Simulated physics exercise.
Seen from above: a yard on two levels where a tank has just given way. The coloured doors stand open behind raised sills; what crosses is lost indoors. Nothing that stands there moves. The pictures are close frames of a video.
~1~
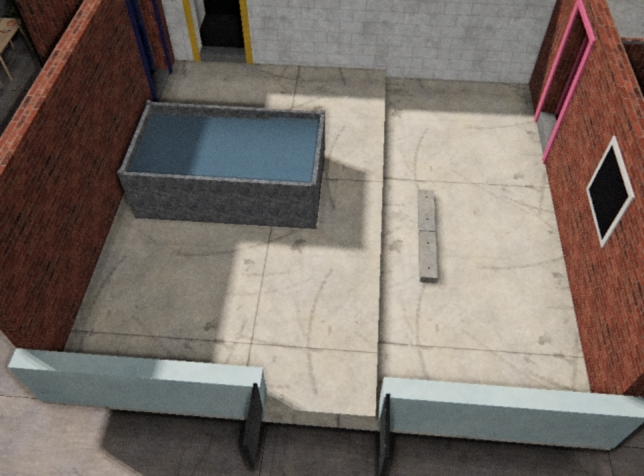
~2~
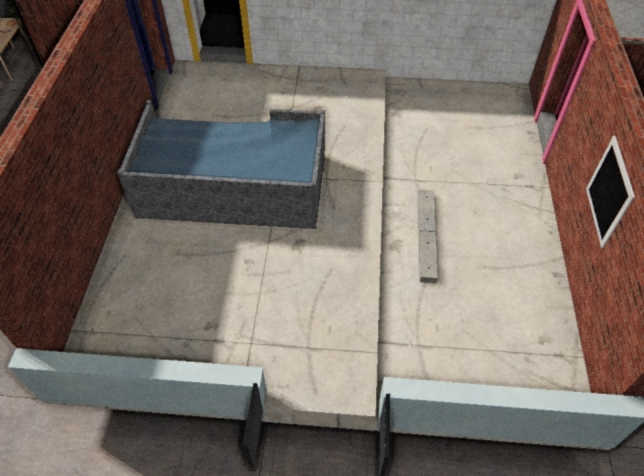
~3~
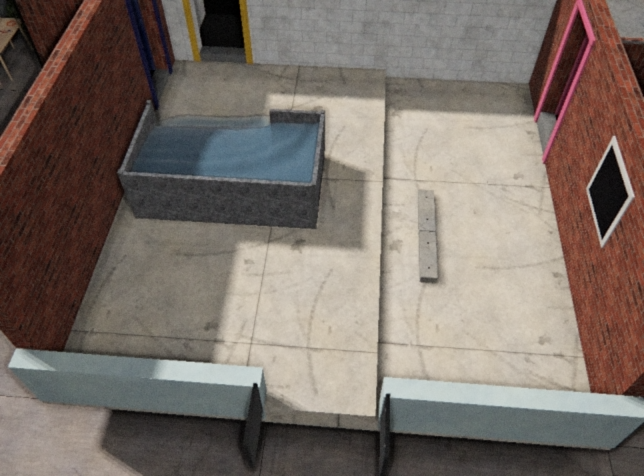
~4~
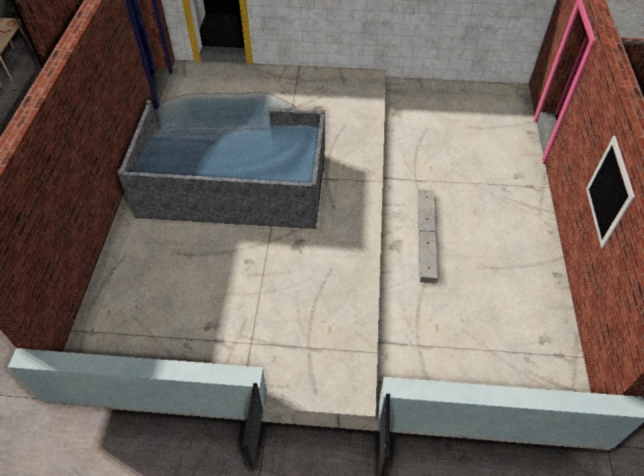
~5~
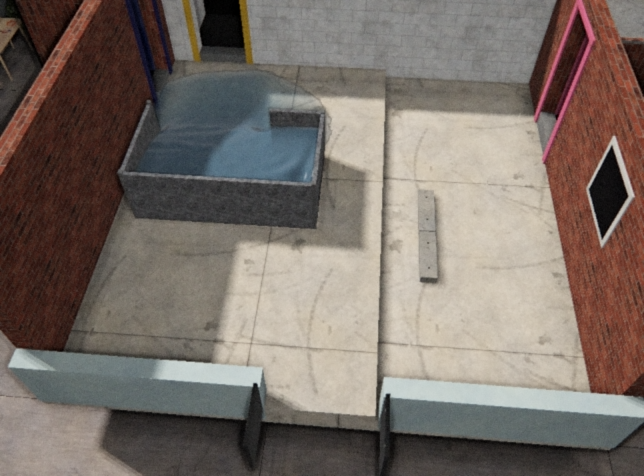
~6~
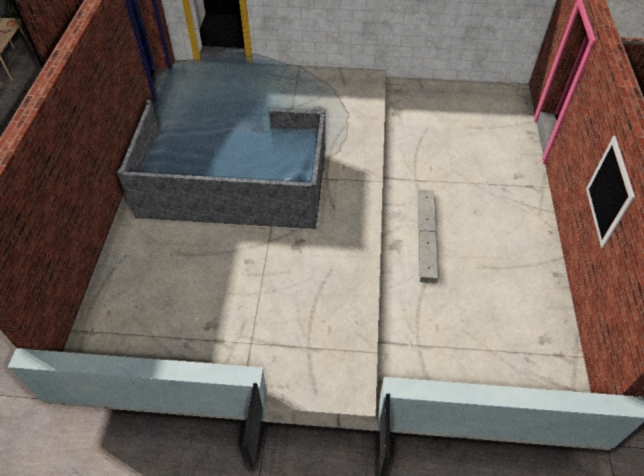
We see a walled yard on two levels from above, with a full open tank at the left; a gap appears in its far side, and water pours out, spreading across the floor behind it and to the right.
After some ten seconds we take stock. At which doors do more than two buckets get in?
One by one: The blue door lets in a lot; the yellow door lets in a lot; the pink door admits no more than that.
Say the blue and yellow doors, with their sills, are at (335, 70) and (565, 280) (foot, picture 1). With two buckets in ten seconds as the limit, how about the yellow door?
Yellow door takes less.
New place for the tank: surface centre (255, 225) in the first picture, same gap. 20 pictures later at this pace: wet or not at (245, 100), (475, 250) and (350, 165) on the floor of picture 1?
In that order: Awash, free of water, wet.
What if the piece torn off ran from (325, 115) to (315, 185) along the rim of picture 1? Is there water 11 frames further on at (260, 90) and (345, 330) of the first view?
As listed: Not flooded, dry.
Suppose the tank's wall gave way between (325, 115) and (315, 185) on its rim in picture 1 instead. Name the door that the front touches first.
First comes the one in pink.
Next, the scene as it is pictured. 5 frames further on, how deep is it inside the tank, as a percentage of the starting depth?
Roughly 48 per cent.
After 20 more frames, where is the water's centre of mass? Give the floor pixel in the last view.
I would point to (278, 122).
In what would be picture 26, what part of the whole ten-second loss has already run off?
Close to 85 %.
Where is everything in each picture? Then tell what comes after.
Still water in the open tank at (227, 145), in the first frame.
Water pours out on the open tank's far side and has run to a hidden place, in the second frame.
The front is at a hidden place, out from the gap on the open tank's far side, in the third frame.
Water pours out on the open tank's far side and has run to a hidden place, in the fourth frame.
Water pours out on the open tank's far side and has run to (266, 74), in the fifth frame.
The front is at (188, 60), out from the gap on the open tank's far side, in the sixth frame.
A moment on, water covers 20 % of the floor; the blue door under two buckets in, the yellow door far over two buckets in, the pink door not reached.
Next, water covers 25 % of the floor; the blue door far over two buckets in, the yellow door far over two buckets in, the pink door not reached.
Then, water covers 50 % of the floor; the blue door far over two buckets in, the yellow door far over two buckets in, the pink door wet at the sill, nothing in.
Later, water covers 70 % of the floor; the blue door far over two buckets in, the yellow door far over two buckets in, the pink door wet at the sill, nothing in.
In the end, water covers 85 % of the floor; the blue door far over two buckets in, the yellow door far over two buckets in, the pink door wet at the sill, nothing in.
